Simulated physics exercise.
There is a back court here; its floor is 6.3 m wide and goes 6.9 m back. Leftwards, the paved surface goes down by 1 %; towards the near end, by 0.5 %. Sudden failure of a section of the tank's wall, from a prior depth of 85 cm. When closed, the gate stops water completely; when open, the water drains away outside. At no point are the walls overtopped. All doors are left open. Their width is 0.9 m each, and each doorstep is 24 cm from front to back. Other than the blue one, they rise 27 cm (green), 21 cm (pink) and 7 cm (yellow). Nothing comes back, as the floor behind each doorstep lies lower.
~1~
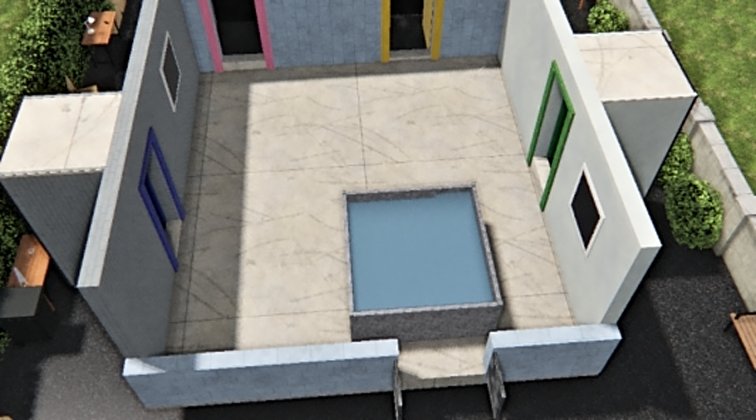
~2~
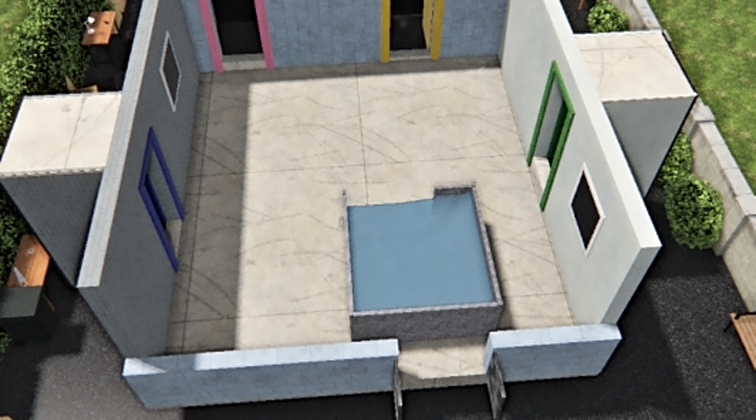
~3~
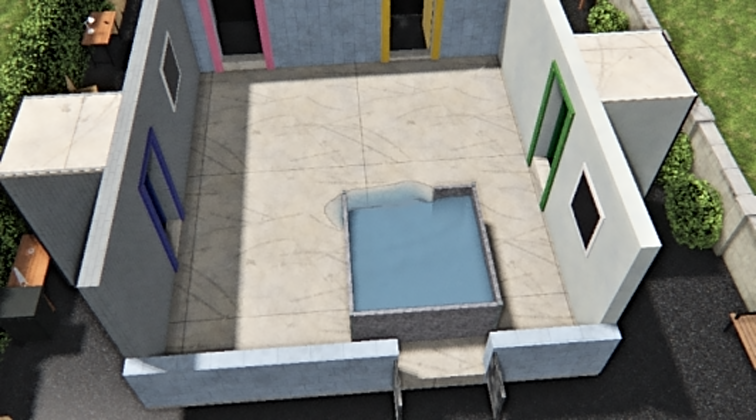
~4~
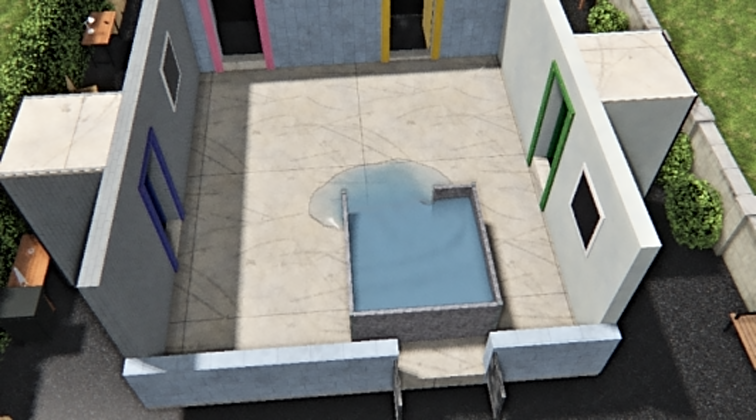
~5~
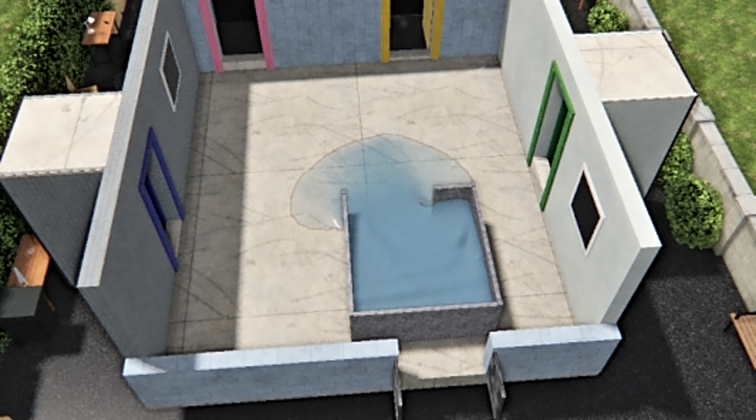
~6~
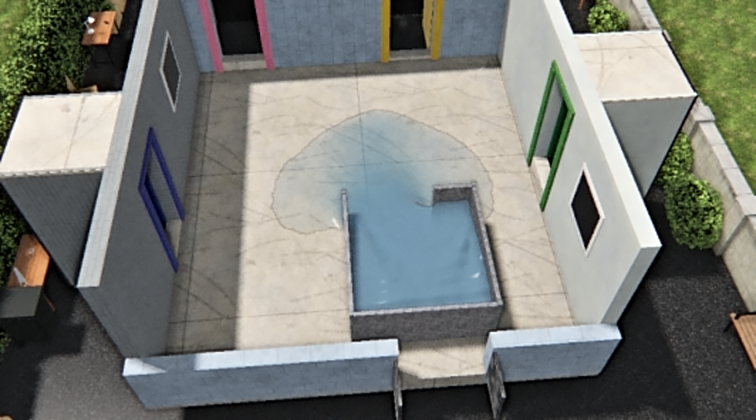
Water pouring through a gap in the far wall of a square stone tank, spreading outward across a pale walled courtyard floor.
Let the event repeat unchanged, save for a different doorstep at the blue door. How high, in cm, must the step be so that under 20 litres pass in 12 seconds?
Roughly 5.5 cm.
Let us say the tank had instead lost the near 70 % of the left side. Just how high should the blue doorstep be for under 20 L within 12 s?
Near 27 cm.
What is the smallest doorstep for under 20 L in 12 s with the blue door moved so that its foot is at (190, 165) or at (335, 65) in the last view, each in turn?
Around 10.5 and 27 cm respectively.
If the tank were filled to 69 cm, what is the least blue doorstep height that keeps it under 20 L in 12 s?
Roughly 4.5 cm high.
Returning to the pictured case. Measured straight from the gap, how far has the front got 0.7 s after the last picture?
Near 4.6 m, more or less.
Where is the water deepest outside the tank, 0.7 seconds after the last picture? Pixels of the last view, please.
About (370, 221).
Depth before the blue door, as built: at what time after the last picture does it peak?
I'd guess close to 5.0 seconds.
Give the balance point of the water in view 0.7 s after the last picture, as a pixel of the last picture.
Approximately (394, 221).
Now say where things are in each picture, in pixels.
In the first picture, still water, 85 cm deep, in the tank at (417, 248); the blue door at (164, 206) is dry.
In the second picture, the front is at a hidden place, 0.3 m from the gap on the far side; 0.4 m2 of floor is wet, 85 cm left at the back.
In the third picture, the front is at (397, 187), 0.9 m from the gap on the far side; 1.4 m2 of floor is wet, 85 cm left at the back.
In the fourth picture, the front is at (397, 162), 1.5 m from the gap on the far side; 2.8 m2 of floor is wet, 84 cm left at the back.
In the fifth picture, water pours out on the far side and has run 2.1 m, to (375, 140); about 8 cm deep outside, 79 cm at the back.
In the sixth picture, the gap is on the far side, the front 2.8 m out at (372, 113); the back of the tank holds 72 cm; the blue door at (164, 206), 3.6 m from the gap, is still 1.8 m from the nearest water.
Then, 0.7 s after the last picture water covers 45 % of the floor, deepest (44 cm) near (370, 221); it has not reached the blue door.
Then, 2.3 s after the last picture water covers 60 % of the floor, deepest (42 cm) near (227, 72); it has not reached the blue door.
Then, 11.3 s after the last picture water covers 100 % of the floor, deepest (17 cm) near (168, 339); 8 cm at the blue door, 17 litres in over its 6 cm doorstep.
At the blue door as built, the water peaked near 9 cm, 5.1 s after the last picture.
Run again over the same 12 s with other heights there, 29 litres in over 5 cm, 11 litres over 6.5 cm. The limit of 20 litres is kept from about 5.5 cm up.
